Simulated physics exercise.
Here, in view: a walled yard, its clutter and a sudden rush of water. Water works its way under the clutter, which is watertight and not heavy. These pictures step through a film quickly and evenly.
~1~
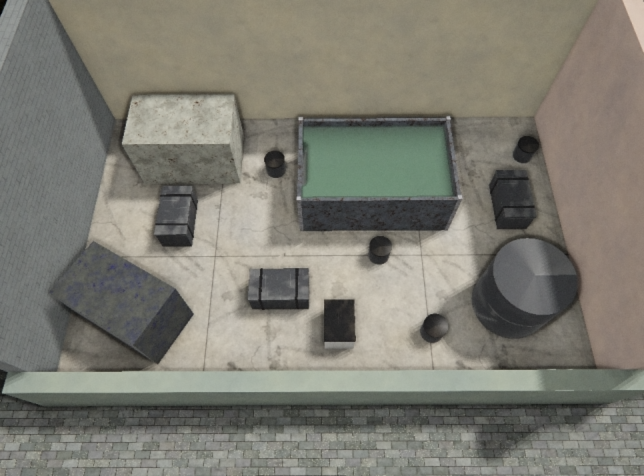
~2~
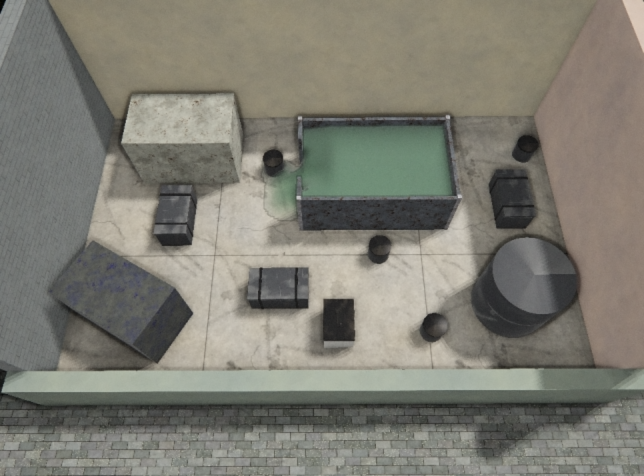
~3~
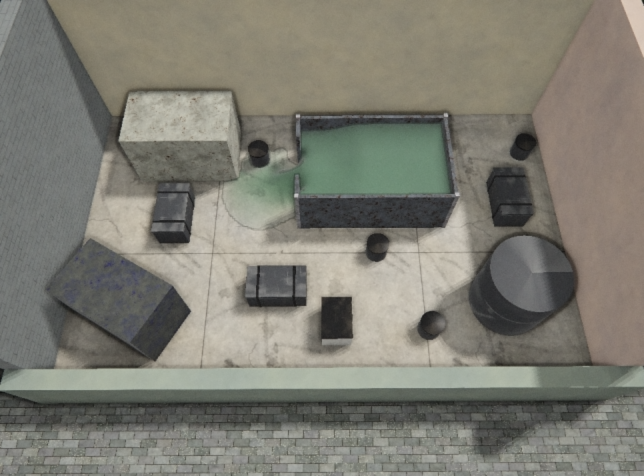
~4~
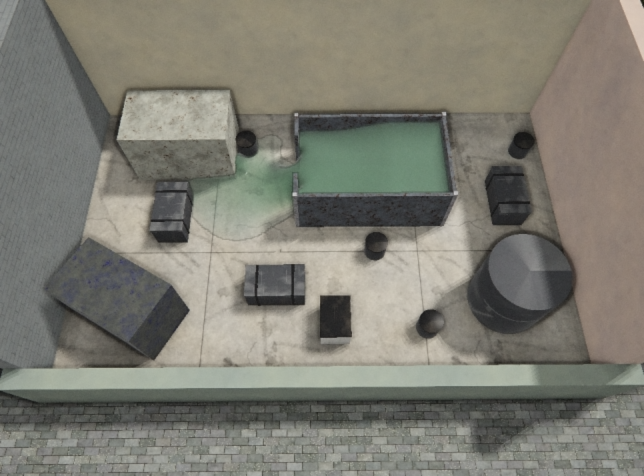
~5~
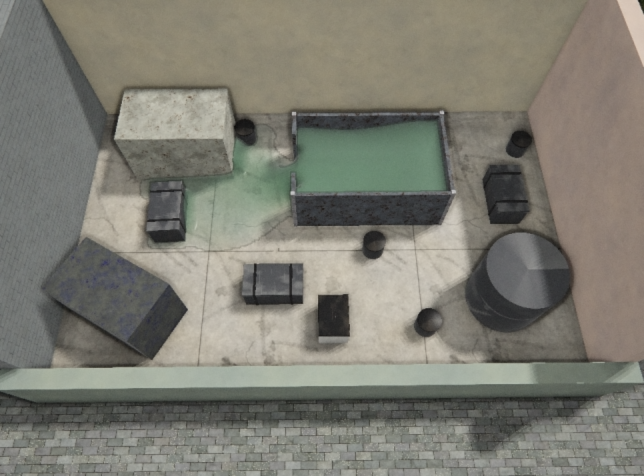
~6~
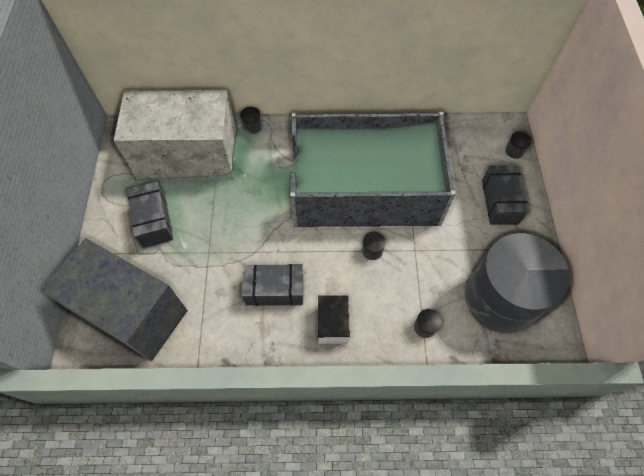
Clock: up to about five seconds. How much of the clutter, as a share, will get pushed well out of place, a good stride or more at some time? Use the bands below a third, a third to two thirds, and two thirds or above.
It falls a third to two thirds.
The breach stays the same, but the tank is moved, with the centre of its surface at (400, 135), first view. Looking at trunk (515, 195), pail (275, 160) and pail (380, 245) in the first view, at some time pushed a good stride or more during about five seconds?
In turn: Under that mark, beyond that mark, under that mark.
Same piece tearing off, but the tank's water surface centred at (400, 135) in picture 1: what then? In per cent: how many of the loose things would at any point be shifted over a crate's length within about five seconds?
Estimate: Approx. 50 %.
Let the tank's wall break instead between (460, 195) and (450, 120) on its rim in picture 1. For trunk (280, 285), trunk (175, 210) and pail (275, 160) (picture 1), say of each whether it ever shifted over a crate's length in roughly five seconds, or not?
First covers that distance, second stays short of it, third stays short of it.
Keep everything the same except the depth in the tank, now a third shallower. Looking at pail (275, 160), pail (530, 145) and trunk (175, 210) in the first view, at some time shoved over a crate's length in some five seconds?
In the order asked: Over that distance, below that distance and over that distance.
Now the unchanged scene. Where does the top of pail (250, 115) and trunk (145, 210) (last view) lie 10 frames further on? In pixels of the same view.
Look for them close to (374, 129) and (71, 239).
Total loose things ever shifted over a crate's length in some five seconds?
The total is 4.
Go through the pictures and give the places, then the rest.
In the first frame, a pail at (274, 159), on the bottom; a trunk at (174, 210), on the bottom; 0 of 8 have shifted.
In the second frame, a pail at (273, 158), on the bottom; a trunk at (173, 209) rests on the ground; 0 of 8 have shifted.
In the third frame, a pail at (258, 148) rests on the ground, close to its start; a trunk at (171, 207) rests on the ground; 1 of 8 have shifted.
In the fourth frame, a pail at (246, 139), on the bottom, a stride from its start; a trunk at (169, 206) rests on the ground; 1 of 8 have shifted.
In the fifth frame, a pail at (244, 127), on the bottom, a stride from its start; a trunk at (165, 205) rests on the ground, close to its start; 1 of 8 have shifted.
In the sixth frame, a pail at (250, 114) rests on the ground, a stride from its start; a trunk at (146, 208) rests on the ground, close to its start; 2 of 8 have shifted.
A moment on, 2 of 8 are well off their spots; 0 afloat.
Next, 2 of 8 are well off their spots; 2 afloat.
Later, 2 of 8 are well off their spots; 2 afloat.
In the end, 4 of 8 are well off their spots, and 4 have been at some point; 3 afloat.
